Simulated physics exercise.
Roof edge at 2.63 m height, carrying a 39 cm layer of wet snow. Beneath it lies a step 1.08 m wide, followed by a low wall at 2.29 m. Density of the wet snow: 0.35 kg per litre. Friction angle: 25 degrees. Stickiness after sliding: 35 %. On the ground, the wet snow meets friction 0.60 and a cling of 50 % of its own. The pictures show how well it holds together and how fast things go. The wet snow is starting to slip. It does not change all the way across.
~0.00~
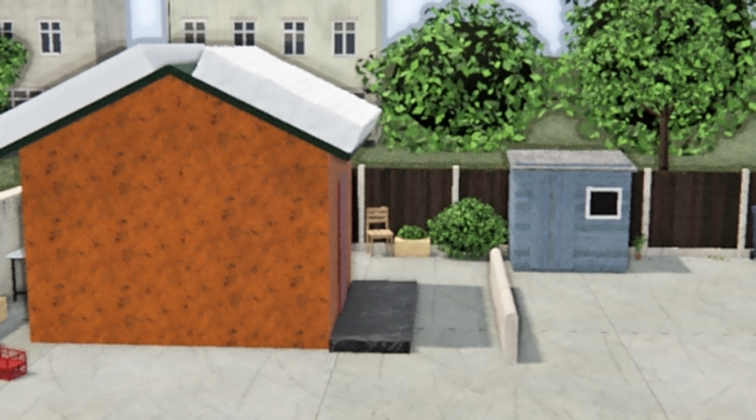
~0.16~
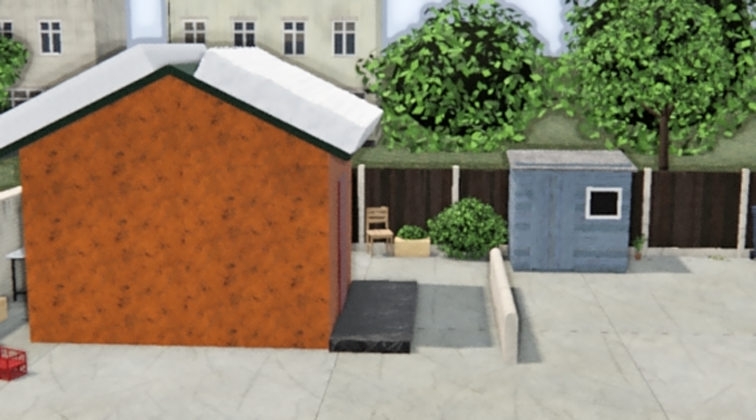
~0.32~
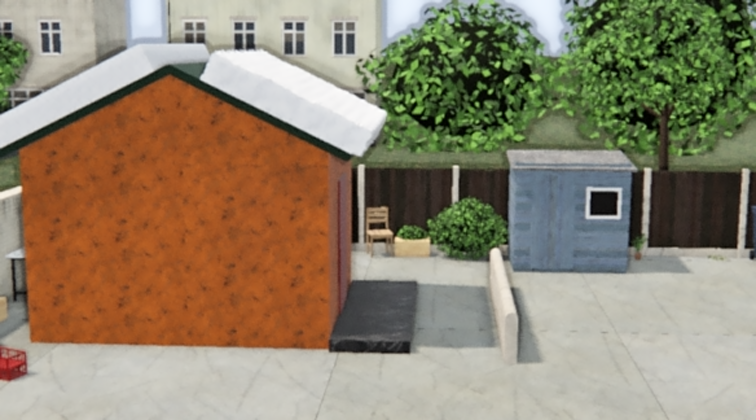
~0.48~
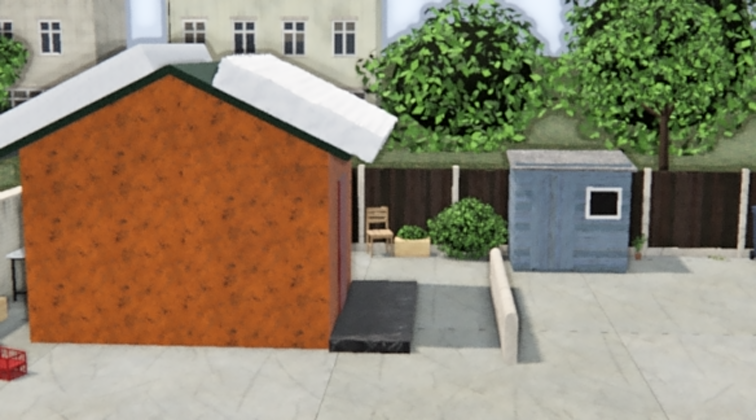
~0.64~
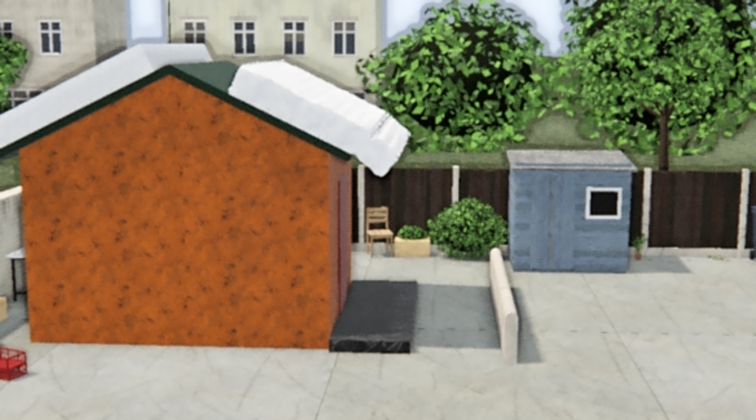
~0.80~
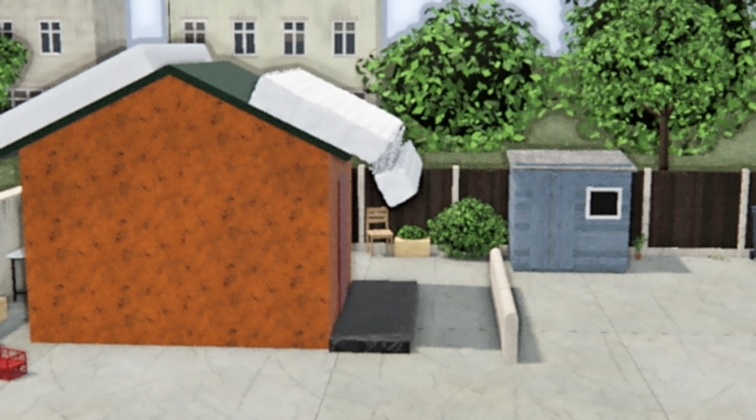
In this clip, a thick layer of white snow slides down the right slope of an orange building's roof, slowly then faster, exposing green roof near the ridge, before its overhanging front edge bends downward and cracks.
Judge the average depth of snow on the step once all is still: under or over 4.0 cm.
Prediction: Smaller than 4.0 centimetres.
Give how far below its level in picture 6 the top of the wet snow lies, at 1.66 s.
The gap comes to about 1.9 metres.
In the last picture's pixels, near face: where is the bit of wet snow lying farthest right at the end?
Roughly at (641, 358).
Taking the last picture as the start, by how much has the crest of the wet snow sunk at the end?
I'd put it at something like 2.7 m.
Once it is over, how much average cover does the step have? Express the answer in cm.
I'd put it at around 1 cm.
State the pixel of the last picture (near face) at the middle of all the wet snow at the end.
Around (469, 331).
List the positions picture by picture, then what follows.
The first frame shows front end of the wet snow at (362, 126), 3 % of it past the eaves, in one piece.
The second frame shows front end of the wet snow at (364, 127), its middle shifted 2.9 cm, 5 % of it past the eaves, in one piece.
The third frame shows front end of the wet snow at (371, 130), its middle shifted 12 cm, 9 % of it past the eaves, in one piece.
The fourth frame shows front end of the wet snow at (382, 137), its middle shifted 28 cm, 16 % of it past the eaves, in one piece.
The fifth frame shows front end of the wet snow at (397, 158), its middle shifted 51 cm, 26 % of it past the eaves, cracking.
The sixth frame shows front end of the wet snow at (414, 190), its middle shifted 82 cm, 39 % of it past the eaves, cracking.
By 1.19 s, 55 % of the snow is still up on the roof and 45 % is falling or down.
By 1.66 s, none of the snow is still up on the roof and all is falling or down.
By 2.13 s, none of the snow is still up on the roof and all is falling or down.
By 2.60 s, none of the snow is still up on the roof and all is falling or down.
By 2.90 s, at the end, none of the snow is still up on the roof and the snow on the step is 6 mm deep on average.
